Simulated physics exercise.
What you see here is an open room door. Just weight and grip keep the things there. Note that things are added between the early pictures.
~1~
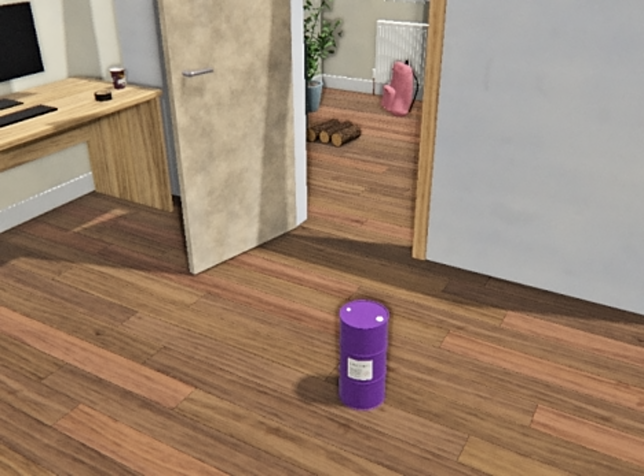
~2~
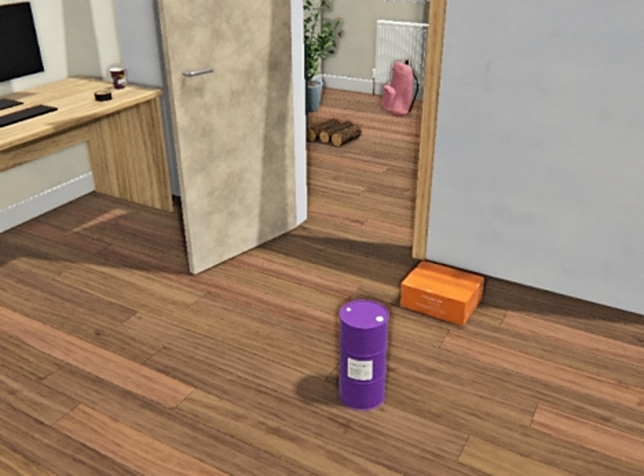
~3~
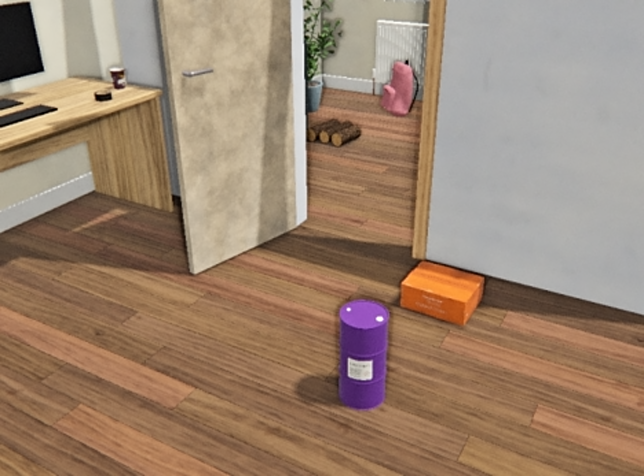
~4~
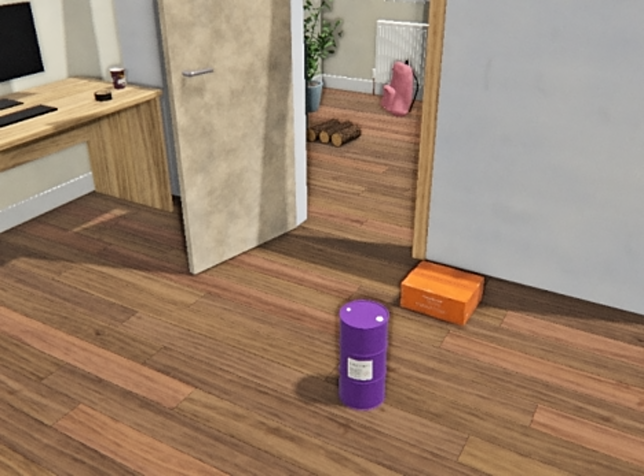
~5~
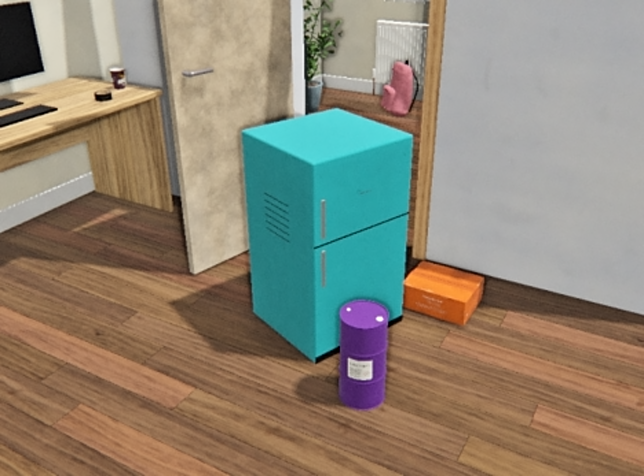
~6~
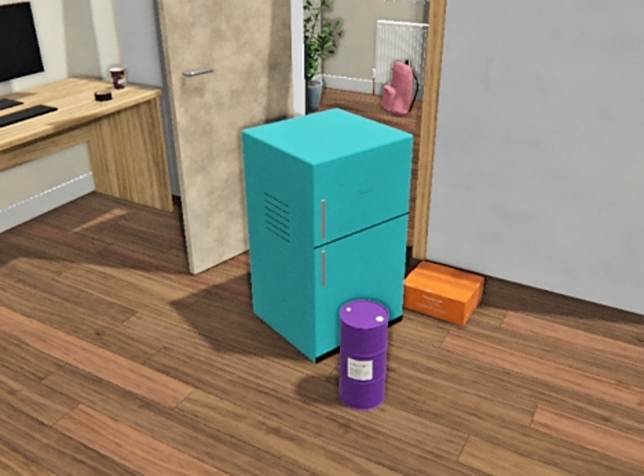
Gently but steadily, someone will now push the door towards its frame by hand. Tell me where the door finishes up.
It finishes short of the frame.
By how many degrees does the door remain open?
Angle: About 60°.
Then, 0.40 s after the last picture, door 93° open.
Then, 0.60 s after the last picture, door 80° open.
Then, 0.80 s after the last picture, door 67° open.
At rest, door 60° open; all 3 in place. Seen from the same camera at the end, turquoise appliance near (327, 232).
